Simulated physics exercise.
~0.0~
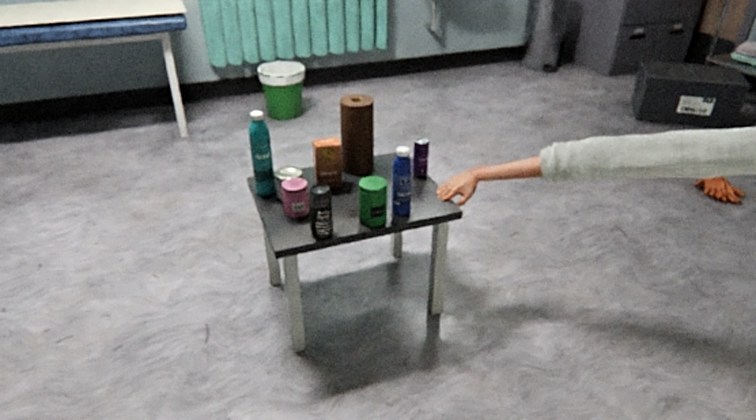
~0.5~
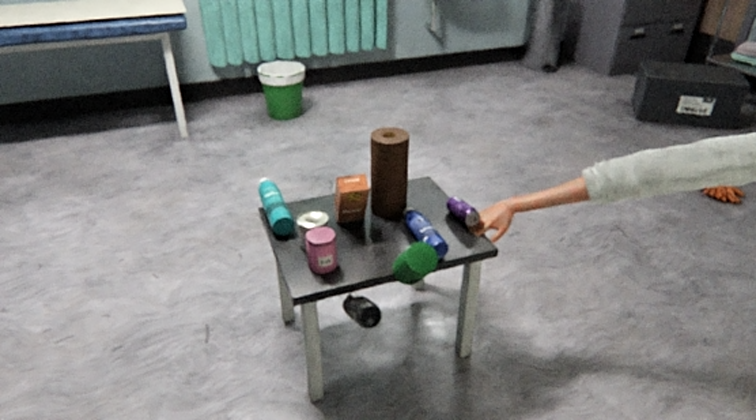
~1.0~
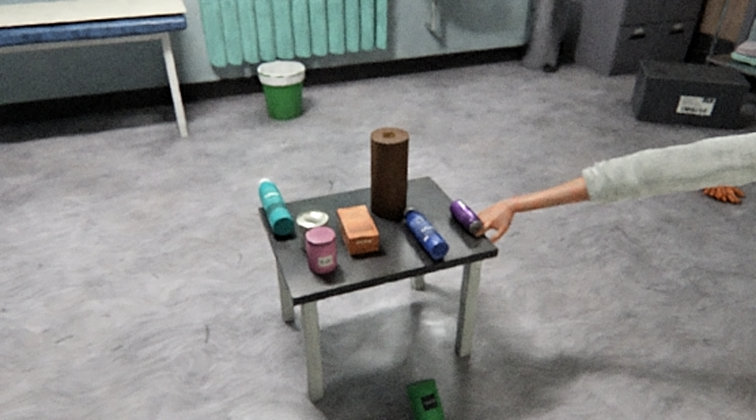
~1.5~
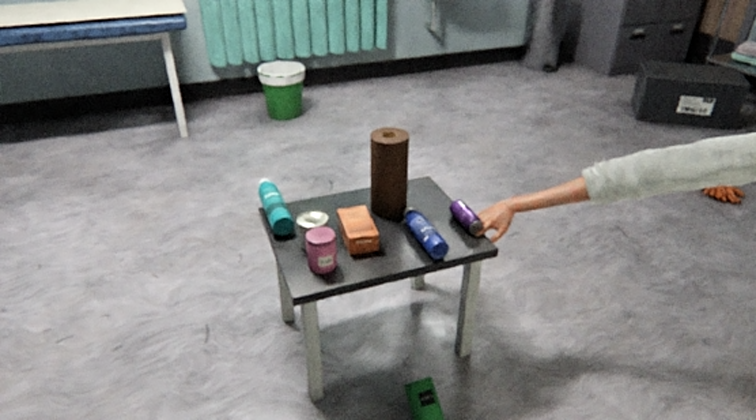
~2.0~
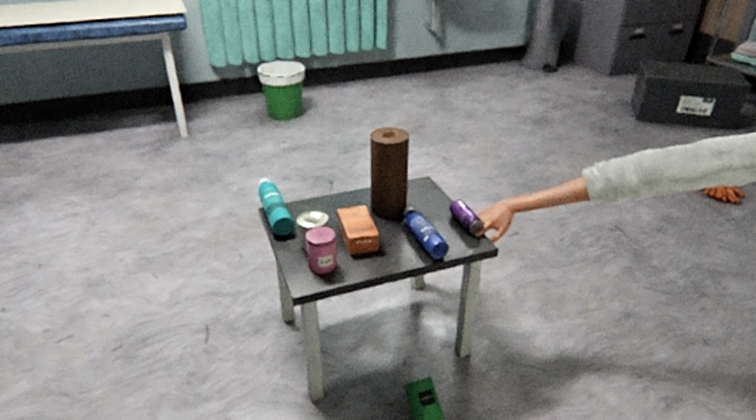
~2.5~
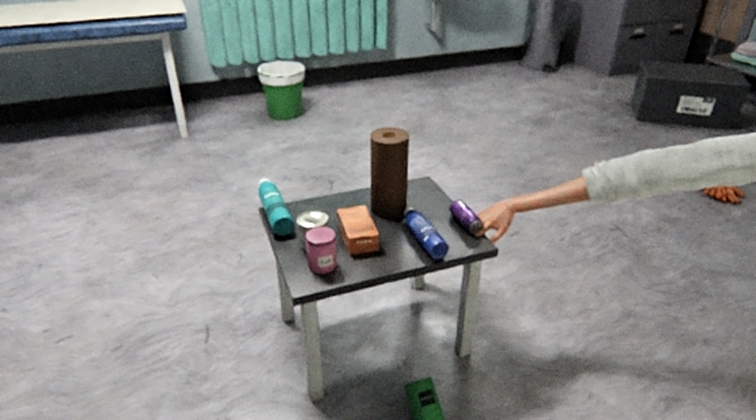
A hand jolts the small table, toppling several items and dropping two to the floor.
